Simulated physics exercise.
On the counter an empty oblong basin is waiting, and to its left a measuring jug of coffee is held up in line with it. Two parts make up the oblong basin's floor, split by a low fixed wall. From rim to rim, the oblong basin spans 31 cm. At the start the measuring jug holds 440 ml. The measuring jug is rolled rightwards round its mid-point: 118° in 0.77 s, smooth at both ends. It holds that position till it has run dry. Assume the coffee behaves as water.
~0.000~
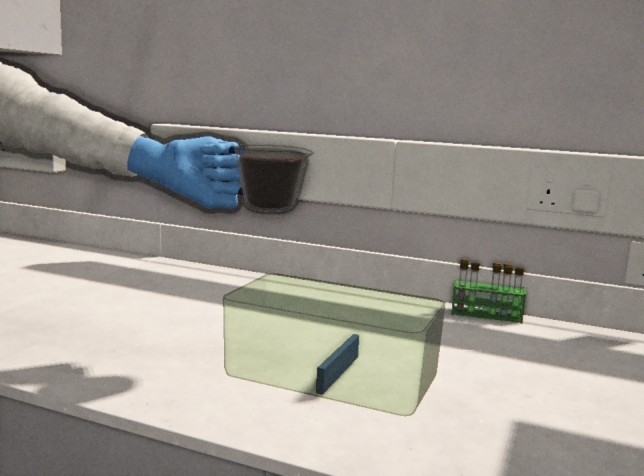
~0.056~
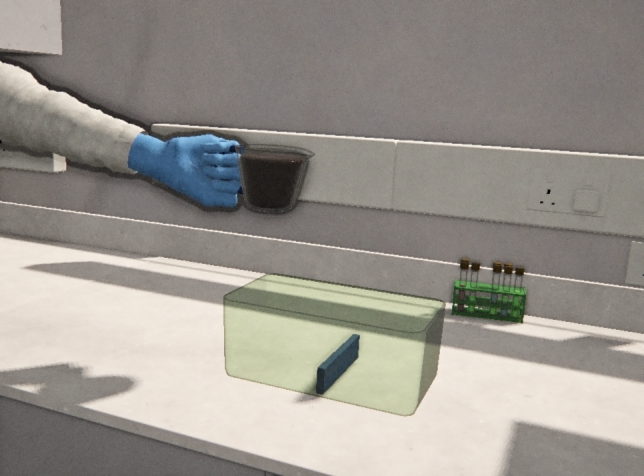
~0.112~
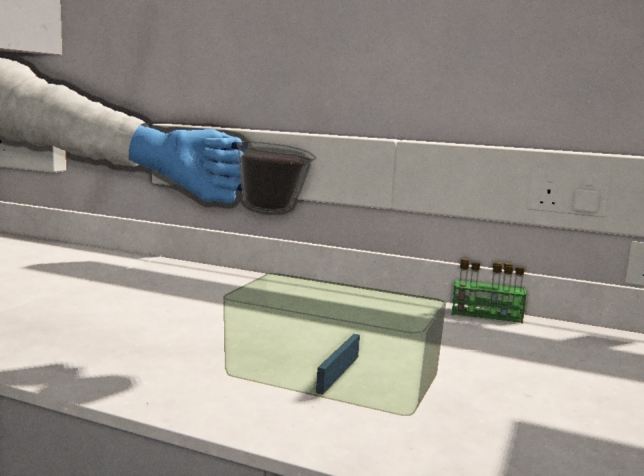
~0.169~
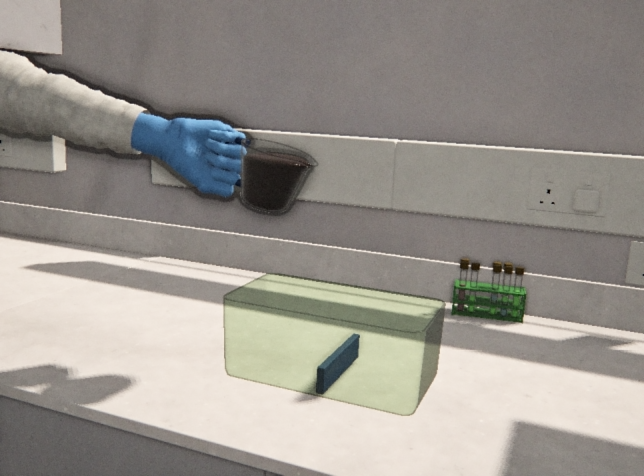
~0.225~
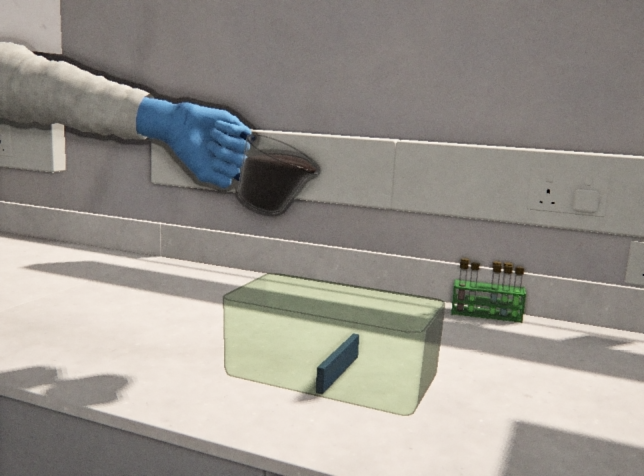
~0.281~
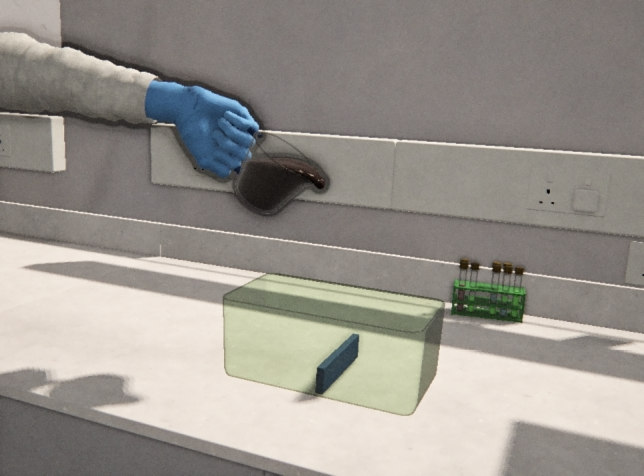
A blue-gloved hand held a clear jug of dark coffee above and to the left of an empty see-through basin on the counter, then tilted it rightwards, slowly at first, bringing the coffee to its lip.
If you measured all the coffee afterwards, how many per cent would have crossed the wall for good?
Around 44 per cent would have crossed.
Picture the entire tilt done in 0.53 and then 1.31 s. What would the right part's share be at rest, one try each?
Result: 35 per cent, then 65 per cent.
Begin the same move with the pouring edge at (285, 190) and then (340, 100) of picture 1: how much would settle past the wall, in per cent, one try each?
The first try gives 5 percent and the second 80 percent.
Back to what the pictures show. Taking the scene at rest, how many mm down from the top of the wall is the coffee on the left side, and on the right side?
Left about 32 mm, right about 32 mm.
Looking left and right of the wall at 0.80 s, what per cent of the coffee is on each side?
I'd say some 52 in a hundred on the left and 42 on the right.
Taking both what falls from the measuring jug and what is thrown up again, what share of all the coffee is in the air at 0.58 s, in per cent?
Near 38 in a hundred.
Then, 0.58 s in, the tilt is 101° and 27 per cent is still to pour, 8 is left of the wall and 27 right of it.
Then, 0.80 s in, the tilt is 118° and 0 per cent is still to pour, 53 is left of the wall and 42 right of it.
Then, 1.02 s in, the tilt is 118° and 0 per cent is still to pour, 54 is left of the wall and 44 right of it.
Then, 1.27 s in, the tilt is 118° and 0 per cent is still to pour, 53 is left of the wall and 44 right of it.
Finally, 53 per cent lies left of the wall, 44 right of it and 3 outside.
